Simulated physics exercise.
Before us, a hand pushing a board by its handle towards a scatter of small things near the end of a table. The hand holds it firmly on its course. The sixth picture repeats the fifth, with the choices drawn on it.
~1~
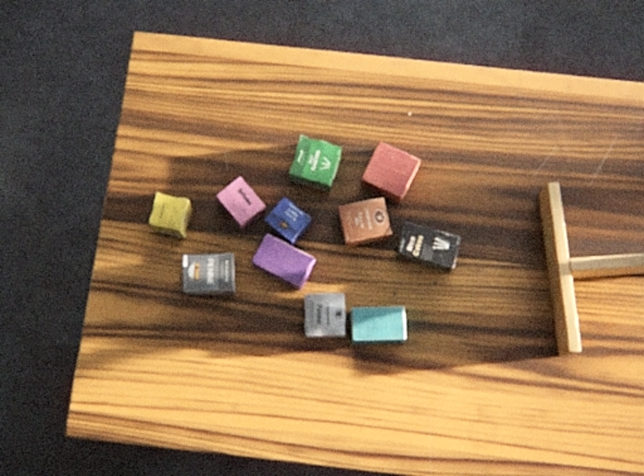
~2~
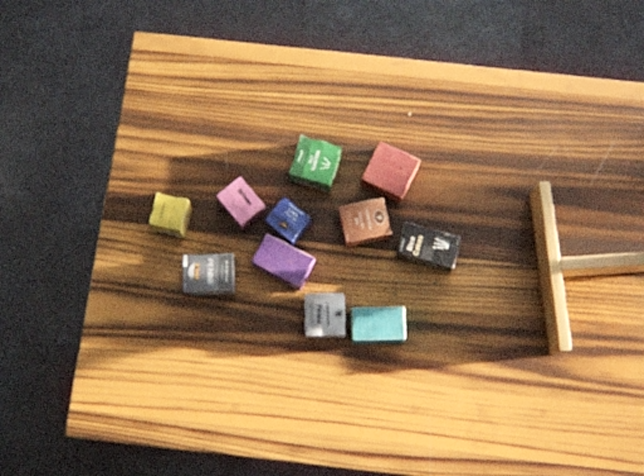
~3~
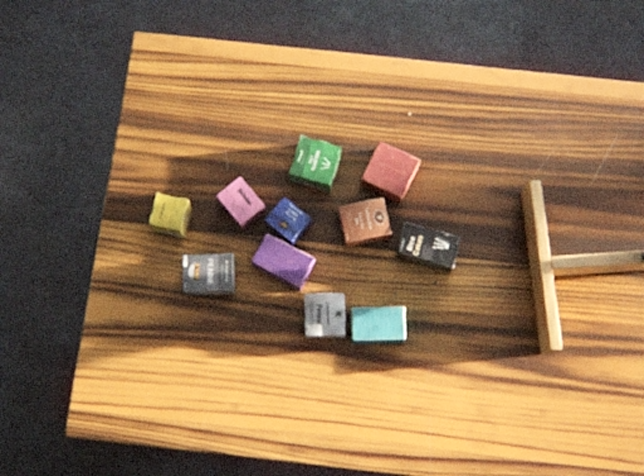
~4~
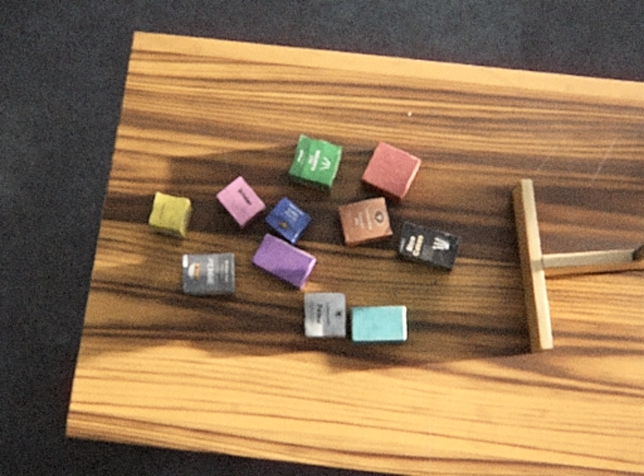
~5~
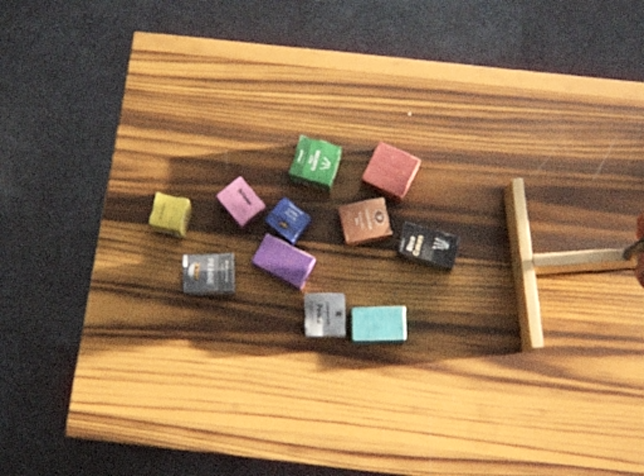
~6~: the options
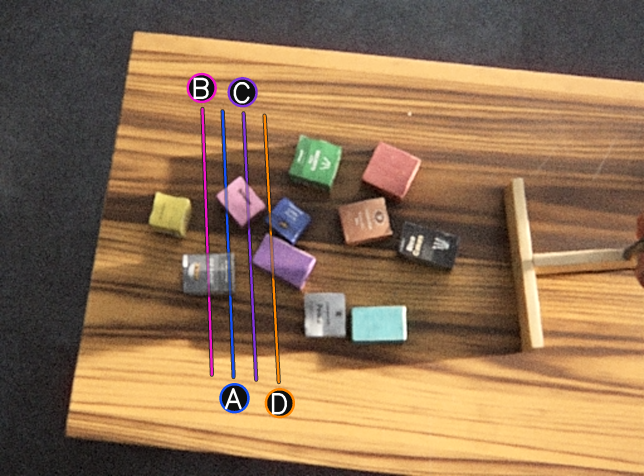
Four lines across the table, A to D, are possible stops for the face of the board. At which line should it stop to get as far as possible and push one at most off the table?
At B, and not beyond.
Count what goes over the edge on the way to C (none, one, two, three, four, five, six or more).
The count is none.
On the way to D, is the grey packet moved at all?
By then, yes.
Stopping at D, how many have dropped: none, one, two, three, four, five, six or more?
By then, none.
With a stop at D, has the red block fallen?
No.
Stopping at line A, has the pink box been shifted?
Yes.
On the marked copy, A at (228, 239); B at (207, 237); C at (250, 242); D at (271, 244).
Taking B. A third of the way, board (412, 249); red block (374, 170); orange box (337, 217).
Two thirds of the way, board (297, 237); grey packet (174, 281); green packet (228, 134).
When it is over, board (207, 227); grey packet over the edge; yellow packet (115, 204); one fallen.
As for the rest, A is within the limit but short; C is within the limit but short; D is within the limit but short.
